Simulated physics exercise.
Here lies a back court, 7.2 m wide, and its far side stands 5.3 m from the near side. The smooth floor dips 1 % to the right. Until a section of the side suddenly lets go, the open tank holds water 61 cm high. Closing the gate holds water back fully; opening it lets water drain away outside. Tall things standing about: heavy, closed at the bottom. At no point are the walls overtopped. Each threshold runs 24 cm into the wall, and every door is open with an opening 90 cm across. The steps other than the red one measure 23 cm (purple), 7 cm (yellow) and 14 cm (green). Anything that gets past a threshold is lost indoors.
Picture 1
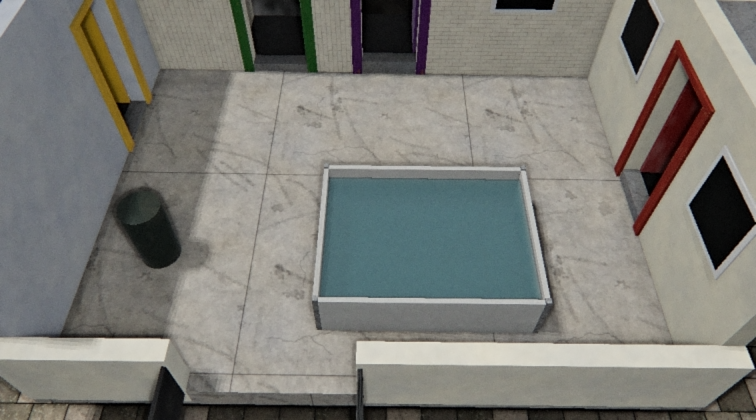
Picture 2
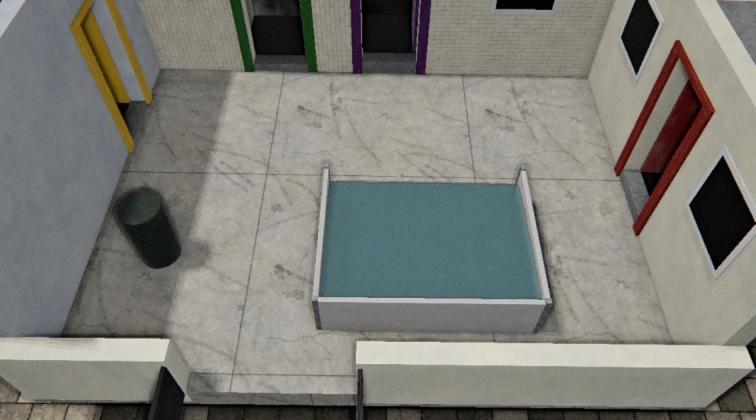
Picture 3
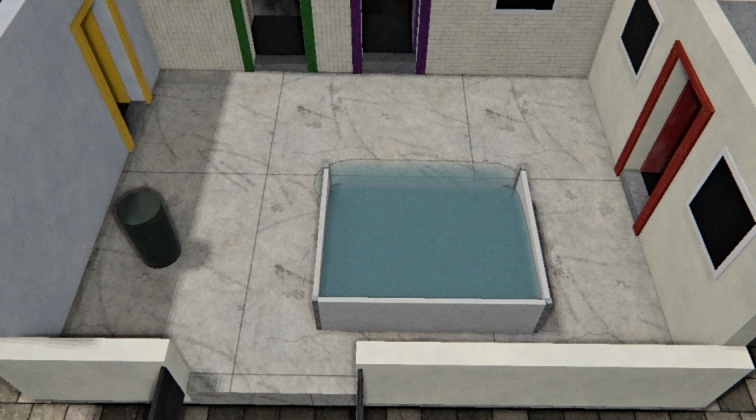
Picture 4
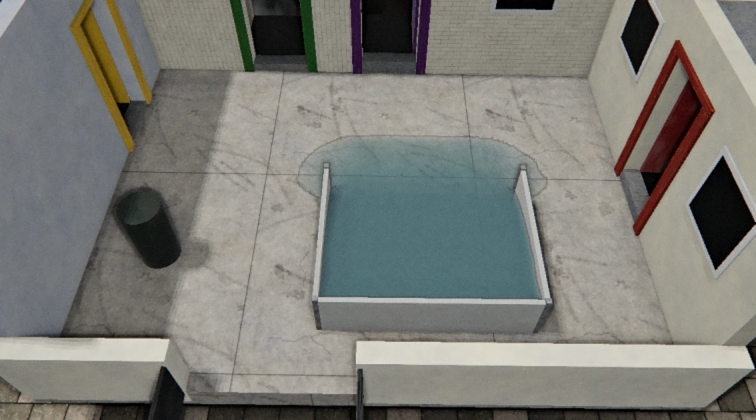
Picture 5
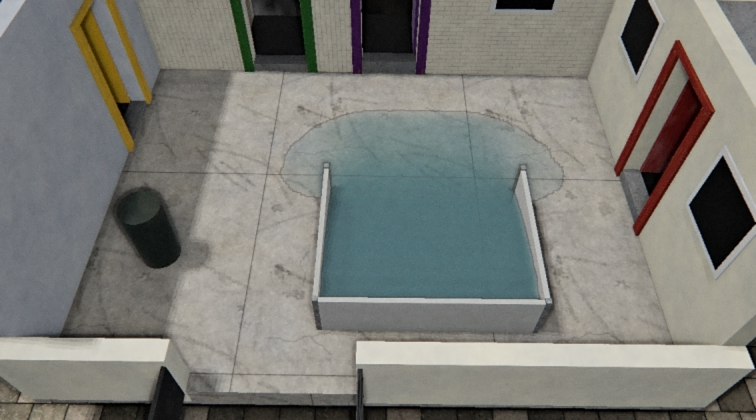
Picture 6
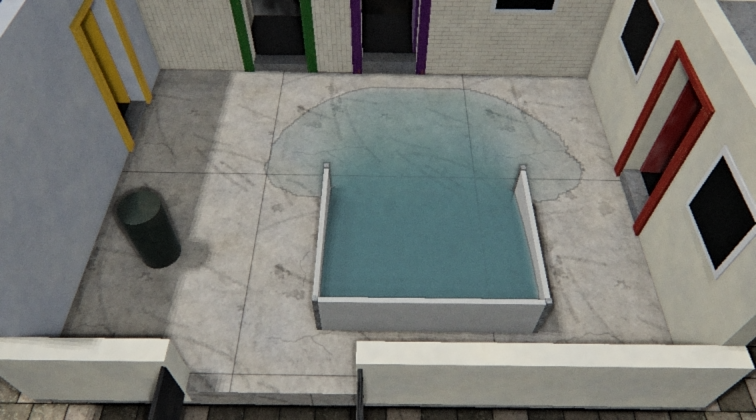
In a walled courtyard, a tank's far side opens and water spreads across the floor.
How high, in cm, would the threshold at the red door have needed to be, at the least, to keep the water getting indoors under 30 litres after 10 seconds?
About 7.5 cm.
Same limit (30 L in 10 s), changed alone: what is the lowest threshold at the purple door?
Purple: Roughly 29 cm.
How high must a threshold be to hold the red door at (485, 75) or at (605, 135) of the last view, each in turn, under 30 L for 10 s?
First place around 25 cm, second around 15 cm.
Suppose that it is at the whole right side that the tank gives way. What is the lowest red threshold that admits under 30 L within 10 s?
Then roughly 29 cm.
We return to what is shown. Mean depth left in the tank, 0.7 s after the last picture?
It averages near 30 cm.
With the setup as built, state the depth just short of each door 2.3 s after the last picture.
Centimetres: Purple = 25, yellow = 5, green = 16, red = 4.
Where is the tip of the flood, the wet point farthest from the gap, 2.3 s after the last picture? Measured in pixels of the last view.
Around (160, 71).
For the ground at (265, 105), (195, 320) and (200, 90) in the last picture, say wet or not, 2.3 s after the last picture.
So the three spots come out swamped, spared, swamped, in that order.
Then, 0.7 s after the last picture water covers 40 % of the floor, deepest (40 cm) near (418, 76); it has not reached the red door.
Then, 2.3 s after the last picture water covers 45 % of the floor, deepest (38 cm) near (578, 79); 4 cm at the red door, 0 litres in over its 16 cm threshold.
Then, 9.3 s after the last picture water covers 95 % of the floor, deepest (13 cm) near (588, 148); 11 cm at the red door, 0 litres in over its 16 cm threshold.
At the red door as built, the water peaked near 15 cm, 8.5 s after the last picture.
With a threshold of 6.5 cm, 45 litres would have come in within the 10 s; with 9 cm, 14 litres. So under 30 litres takes about 7.5 cm.
